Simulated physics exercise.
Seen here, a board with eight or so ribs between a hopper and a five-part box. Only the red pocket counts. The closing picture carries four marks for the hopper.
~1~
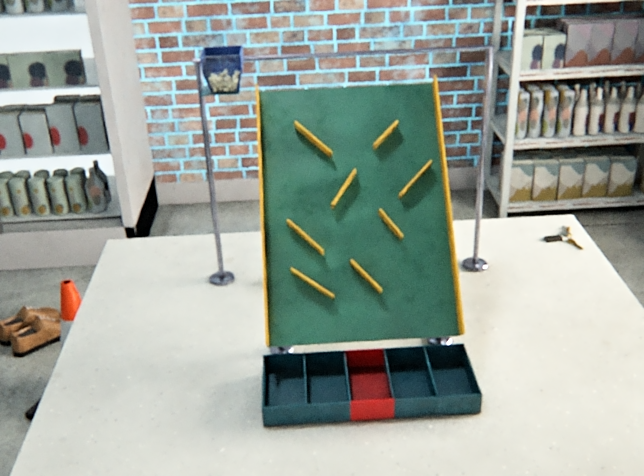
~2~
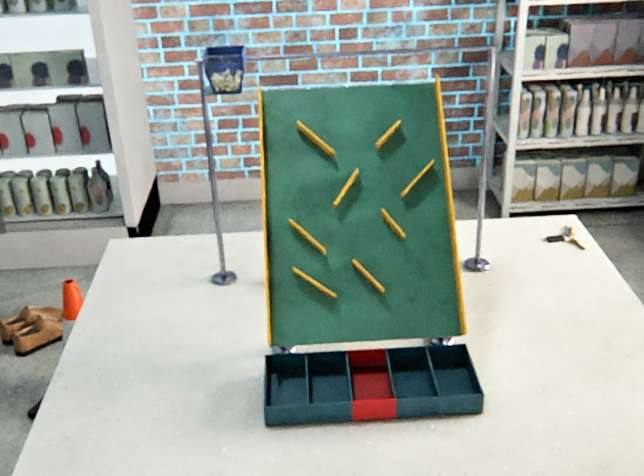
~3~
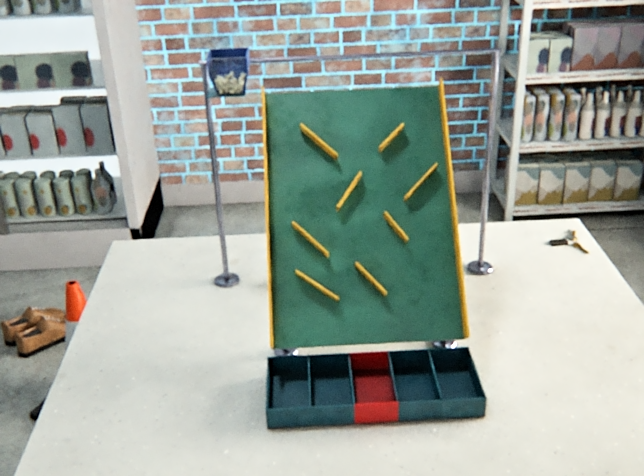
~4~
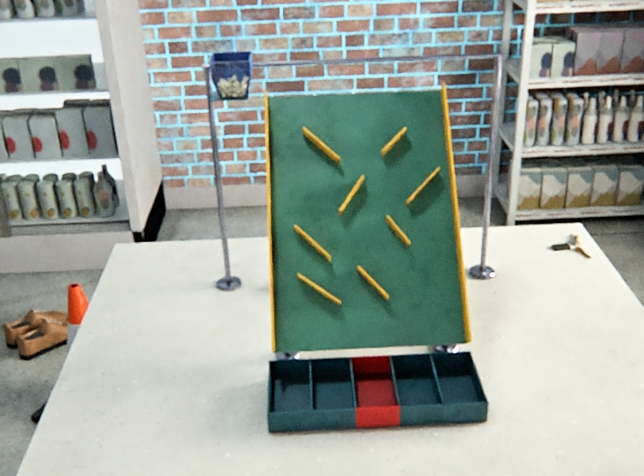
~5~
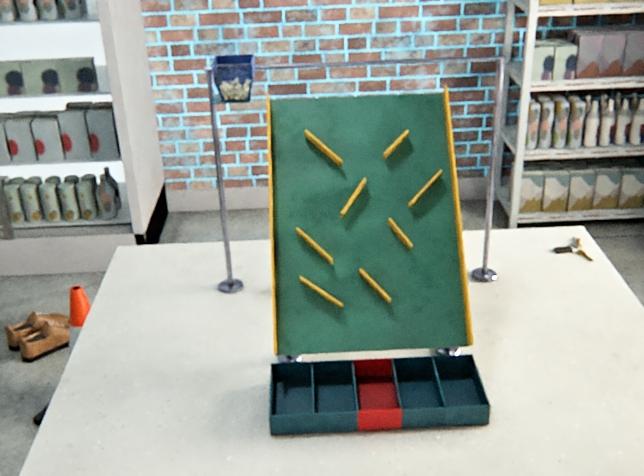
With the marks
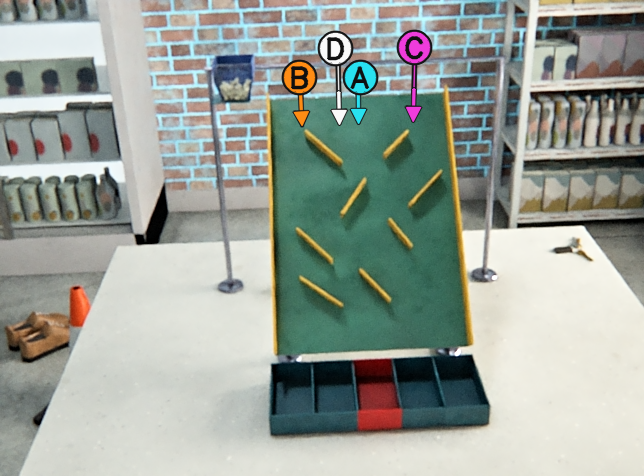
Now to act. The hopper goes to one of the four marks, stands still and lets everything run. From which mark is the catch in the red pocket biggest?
Go for D.
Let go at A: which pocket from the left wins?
The third.
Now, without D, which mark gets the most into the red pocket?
A it is.
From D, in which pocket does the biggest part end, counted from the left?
It is the third one.
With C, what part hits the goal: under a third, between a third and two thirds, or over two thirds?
It is under a third.
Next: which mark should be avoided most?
That would be C.
On the marked copy, mark A meets the board at (358, 118); mark B meets the board at (301, 120); mark C meets the board at (413, 116); mark D meets the board at (339, 119).
With A, close to half in the red pocket, close to half in other pockets.
With B, close to a third in the red pocket, close to half in other pockets, a small share held on the board.
With C, a small share in the red pocket, the bulk in other pockets, a small share held on the board.
With D, close to two thirds in the red pocket, close to a quarter in other pockets, a small share held on the board.
